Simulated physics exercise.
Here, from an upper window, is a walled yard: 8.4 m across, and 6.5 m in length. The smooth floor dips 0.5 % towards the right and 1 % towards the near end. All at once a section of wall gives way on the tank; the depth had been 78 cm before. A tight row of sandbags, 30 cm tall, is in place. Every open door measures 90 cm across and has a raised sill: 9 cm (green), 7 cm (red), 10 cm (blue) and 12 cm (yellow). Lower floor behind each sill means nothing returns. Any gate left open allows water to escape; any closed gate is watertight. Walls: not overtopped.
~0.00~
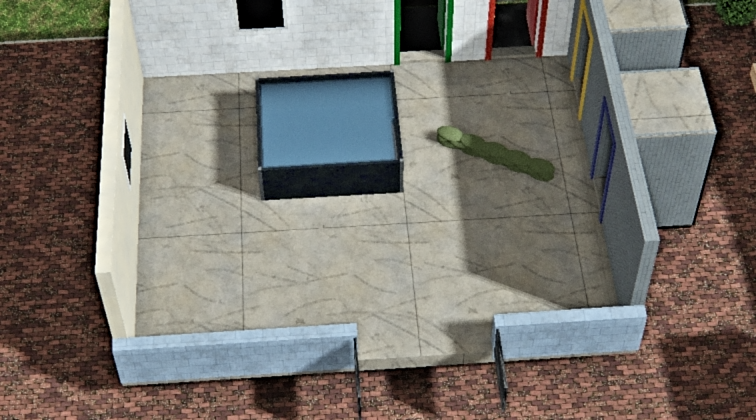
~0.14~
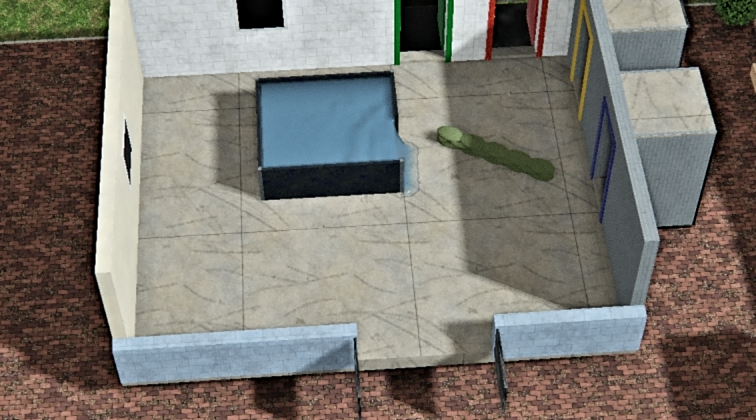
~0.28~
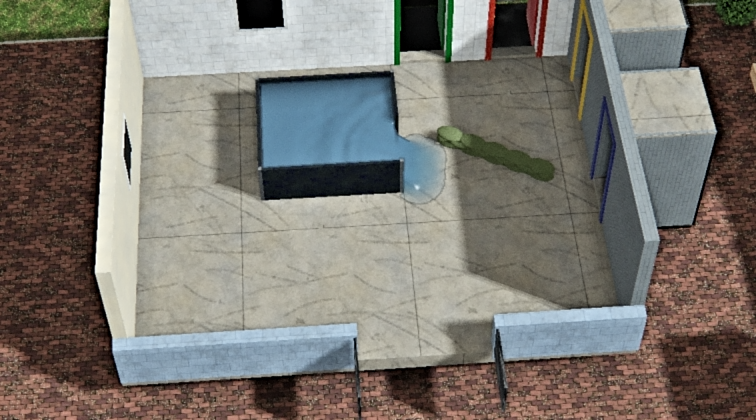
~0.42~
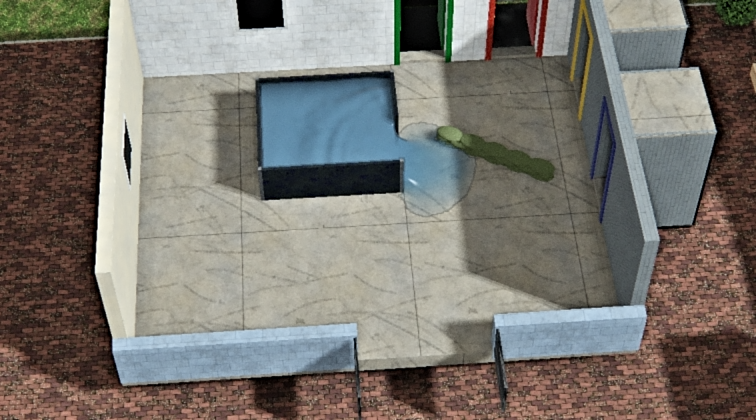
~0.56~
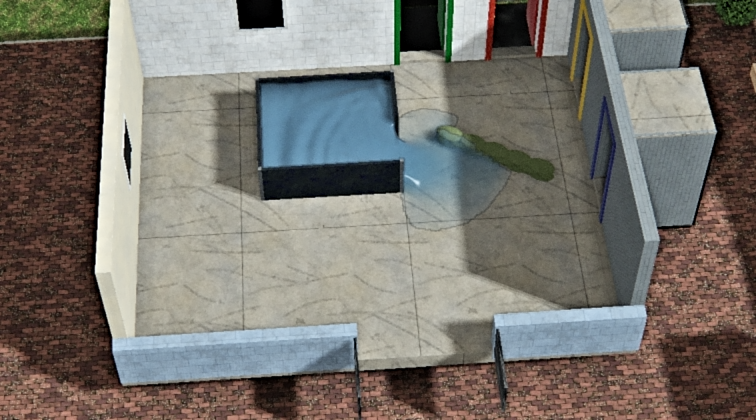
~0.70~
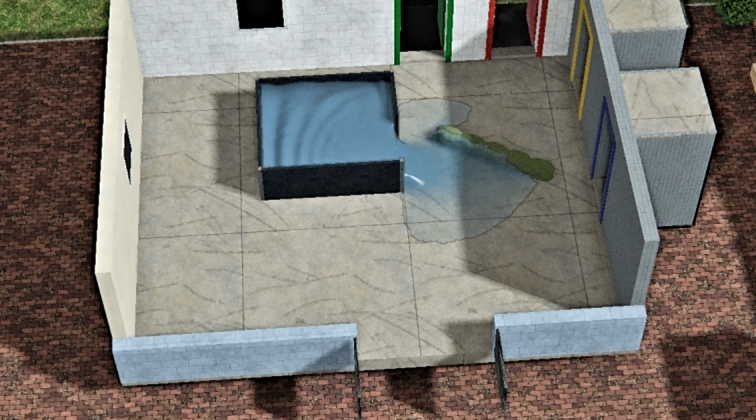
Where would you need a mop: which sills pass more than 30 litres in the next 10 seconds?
In the end green door: Short; red door: Short; blue door: Surplus; yellow door: Short.
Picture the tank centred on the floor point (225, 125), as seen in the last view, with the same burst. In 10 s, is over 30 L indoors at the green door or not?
With that change, the limit at the green door is not exceeded.
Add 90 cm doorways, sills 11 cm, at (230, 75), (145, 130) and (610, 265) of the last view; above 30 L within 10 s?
The first one doesn't reach it, the second one doesn't reach it, and the third one exceeds it.
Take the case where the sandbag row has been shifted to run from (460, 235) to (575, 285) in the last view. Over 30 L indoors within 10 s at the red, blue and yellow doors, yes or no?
Red exceeded, blue exceeded, yellow exceeded.
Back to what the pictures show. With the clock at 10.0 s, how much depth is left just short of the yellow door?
Roughly 7.5 centimetres.
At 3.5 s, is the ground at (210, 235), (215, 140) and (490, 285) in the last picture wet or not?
Untouched, untouched, submerged.
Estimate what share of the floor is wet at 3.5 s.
Around 40 per cent.
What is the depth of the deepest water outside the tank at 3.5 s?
Roughly 46 cm.
After 1.4 s water covers 20 % of the floor and is deepest (43 cm) near (458, 154); green door not reached, red door not reached, blue door 12 cm at the sill, 11 L in, yellow door not reached.
After 2.2 s water covers 35 % of the floor and is deepest (66 cm) near (618, 332); green door 5 cm at the sill, 0 L in, red door 4 cm at the sill, 0 L in, blue door 21 cm at the sill, 71 L in, yellow door not reached.
After 3.5 s water covers 40 % of the floor and is deepest (46 cm) near (597, 333); green door 5 cm at the sill, 0 L in, red door 3 cm at the sill, 0 L in, blue door 21 cm at the sill, 178 L in, yellow door 7 cm at the sill, 0 L in.
After 6.0 s water covers 80 % of the floor and is deepest (28 cm) near (566, 335); green door 4 cm at the sill, 0 L in, red door 4 cm at the sill, 0 L in, blue door 17 cm at the sill, 260 L in, yellow door 6 cm at the sill, 0 L in.
After 10.0 s water covers 95 % of the floor and is deepest (16 cm) near (608, 332); green door 4 cm at the sill, 1 L in, red door 7 cm at the sill, 0 L in, blue door 12 cm at the sill, 305 L in, yellow door 8 cm at the sill, 0 L in.
